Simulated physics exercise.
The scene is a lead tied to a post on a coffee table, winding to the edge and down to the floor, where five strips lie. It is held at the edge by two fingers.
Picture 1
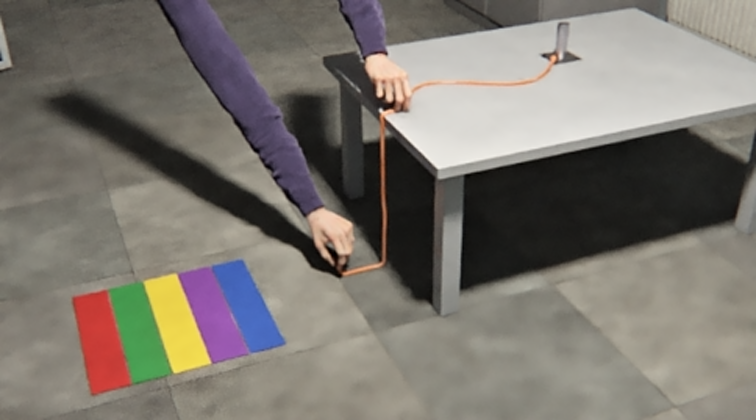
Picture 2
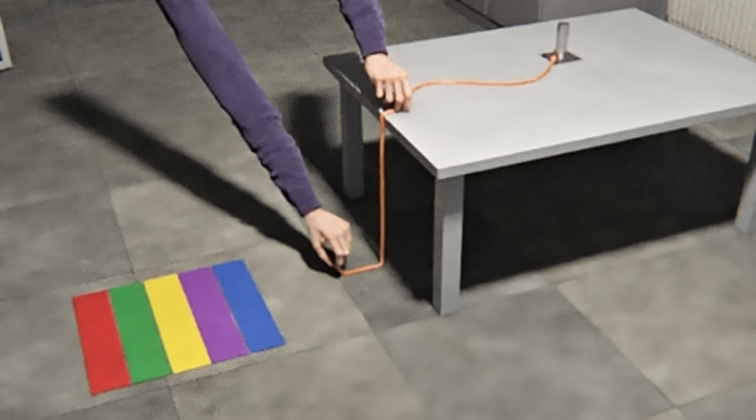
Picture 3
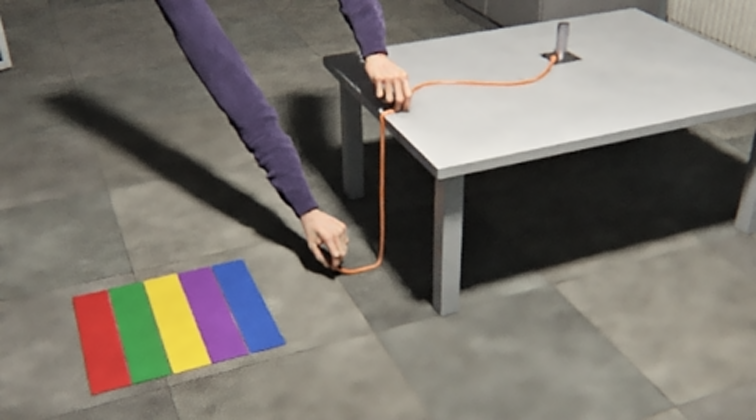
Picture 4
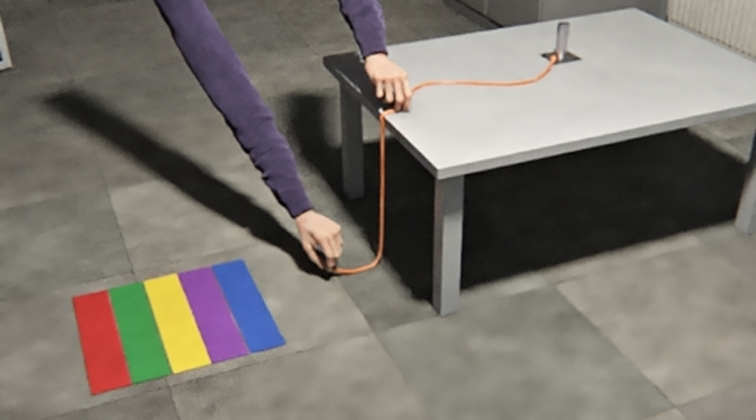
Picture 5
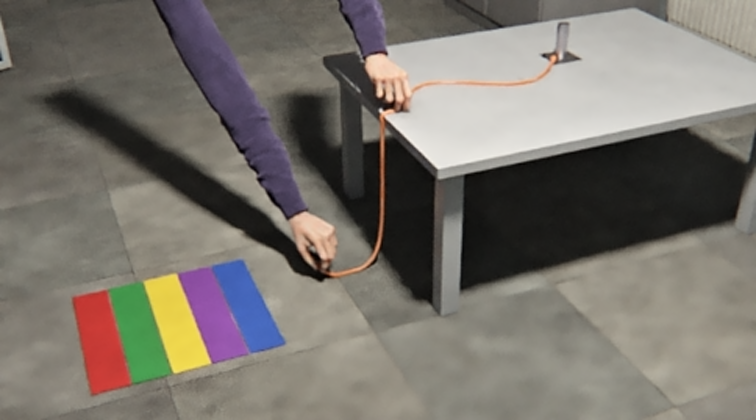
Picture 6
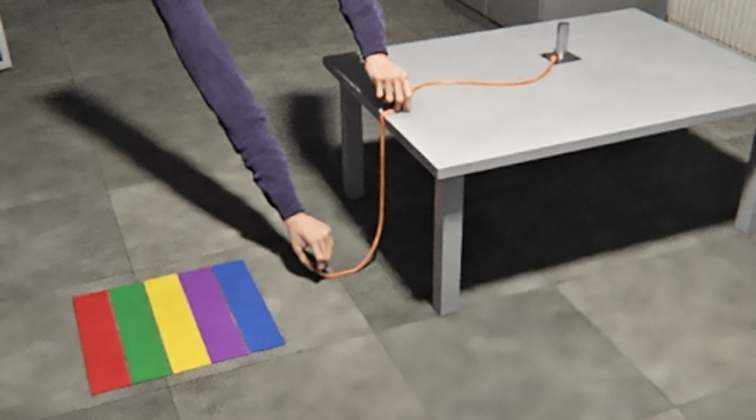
At first, one hand presses an orange lead at the edge of a gray table while the other holds its end near the floor, right of five colored strips. The lower hand then shifts slightly left, drawing the end a little closer to the blue strip as the hanging lead's bend grows rounder.
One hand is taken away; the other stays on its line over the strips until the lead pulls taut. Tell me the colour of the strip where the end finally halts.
It halts over yellow.
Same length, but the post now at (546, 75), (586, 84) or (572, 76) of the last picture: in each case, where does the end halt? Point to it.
Try by try: (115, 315), (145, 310) and (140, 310).
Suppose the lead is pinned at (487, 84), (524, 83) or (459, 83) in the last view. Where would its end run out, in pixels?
Taking the tries in turn: (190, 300), (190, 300) and (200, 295).
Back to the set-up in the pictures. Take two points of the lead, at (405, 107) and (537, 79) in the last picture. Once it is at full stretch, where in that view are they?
The first finishes about (364, 123) and the second about (507, 71).
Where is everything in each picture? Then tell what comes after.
End (337, 264); blue (260, 331); purple (223, 341); yellow (186, 350); green (147, 360); red (107, 370), in the first picture.
End (335, 264); lead through (548, 70) (495, 84) (419, 87) (387, 114) (382, 184) (382, 252), in the second picture.
End (331, 265), in the third picture.
End (326, 267); lead through (548, 70) (495, 84) (419, 87) (387, 114) (383, 184) (380, 253), in the fourth picture.
End (320, 268), in the fifth picture.
End (316, 269); lead through (548, 70) (495, 84) (419, 87) (387, 114) (382, 184) (370, 254), in the sixth picture.
Soon after, end near (229, 289); over blue.
Then, end near (191, 298); over purple.
At full stretch, end near (170, 303); over yellow. It gets as far as the yellow strip.
